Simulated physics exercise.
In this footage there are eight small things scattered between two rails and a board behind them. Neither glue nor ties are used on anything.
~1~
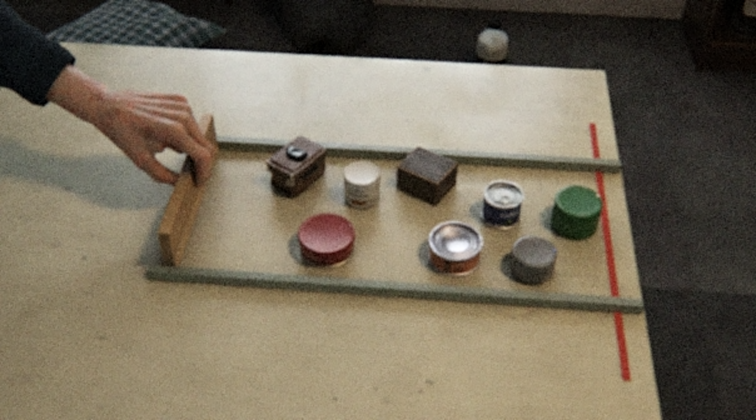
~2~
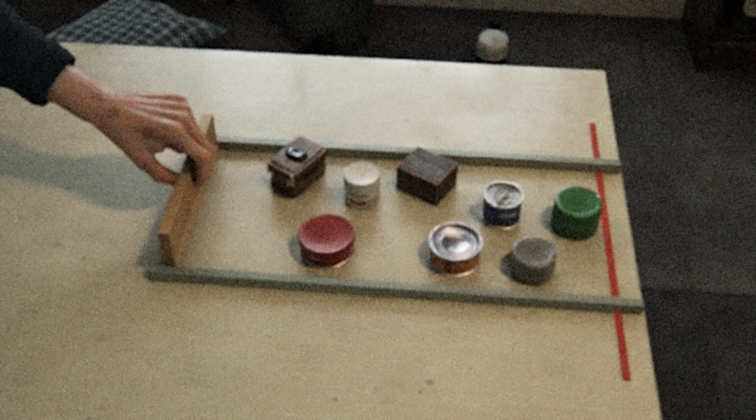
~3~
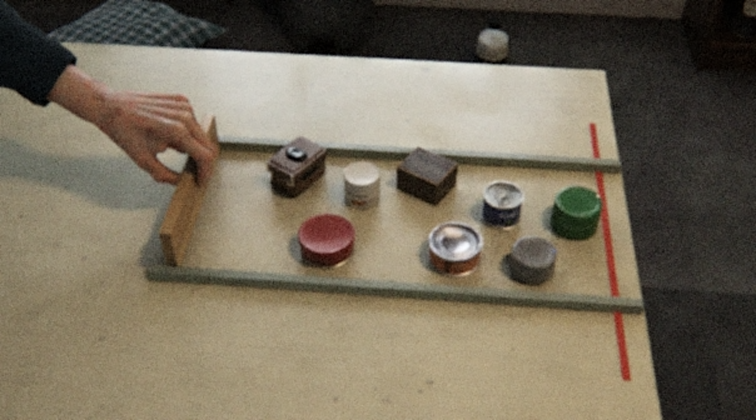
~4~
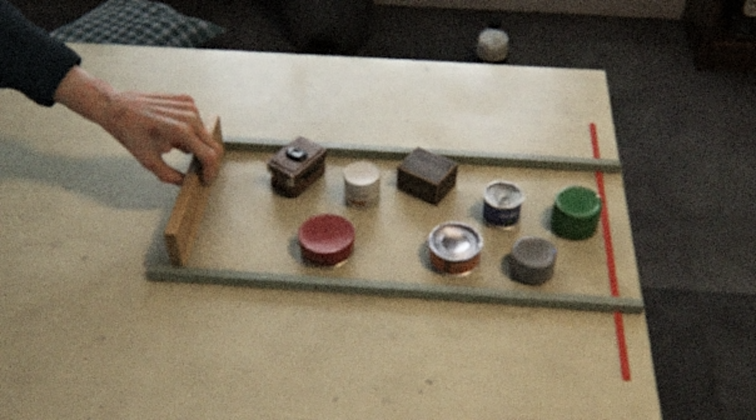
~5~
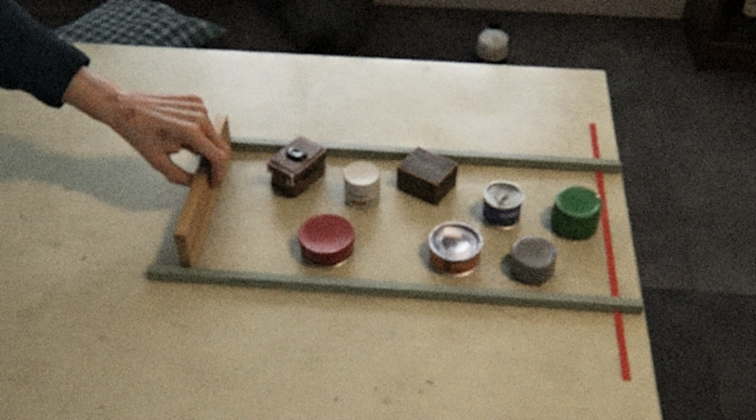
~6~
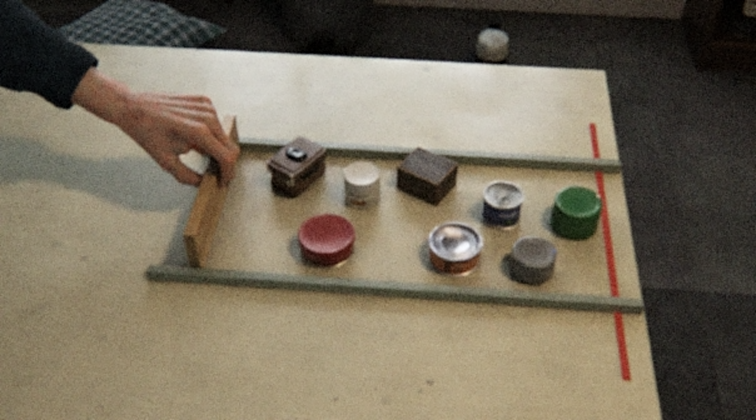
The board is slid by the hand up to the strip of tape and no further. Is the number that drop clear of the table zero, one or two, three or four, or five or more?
Dropped off the end are no fewer than five.
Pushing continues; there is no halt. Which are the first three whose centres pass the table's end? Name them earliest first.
Order: Grey lid, then green lid, then orange tin.
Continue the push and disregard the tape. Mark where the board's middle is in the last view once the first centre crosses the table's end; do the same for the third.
Its middle is around (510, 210) and later (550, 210).
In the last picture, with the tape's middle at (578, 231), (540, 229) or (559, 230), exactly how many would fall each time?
In order, the counts are 5, 2 and 3.
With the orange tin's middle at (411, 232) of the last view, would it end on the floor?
Placed like that, it is gone.
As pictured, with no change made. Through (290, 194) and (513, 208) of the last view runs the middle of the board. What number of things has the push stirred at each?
At the first spot the count is 1, and at the second it is 8.
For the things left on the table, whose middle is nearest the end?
The red pot ends nearest.
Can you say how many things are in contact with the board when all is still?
It's 3.
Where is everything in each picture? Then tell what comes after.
In the first picture, green lid (576, 213); grey lid (533, 260); blue pot (502, 206); board (191, 188); tape (607, 233).
In the second picture, grey lid (533, 261); brown case (298, 167).
In the third picture, blue pot (502, 206); white tub (362, 185).
In the fourth picture, green lid (576, 213); black block (427, 175).
In the fifth picture, grey lid (533, 261); board (205, 189).
In the sixth picture, green lid (576, 213); grey lid (533, 261); blue pot (502, 206); board (214, 189); tape (607, 233).
Soon after, none off yet; green lid at rest near (576, 213); grey lid at rest near (533, 261); blue pot at rest near (502, 206).
In the end, the number that fall off is five or more; gone, black block, orange tin, blue pot, grey lid and green lid.
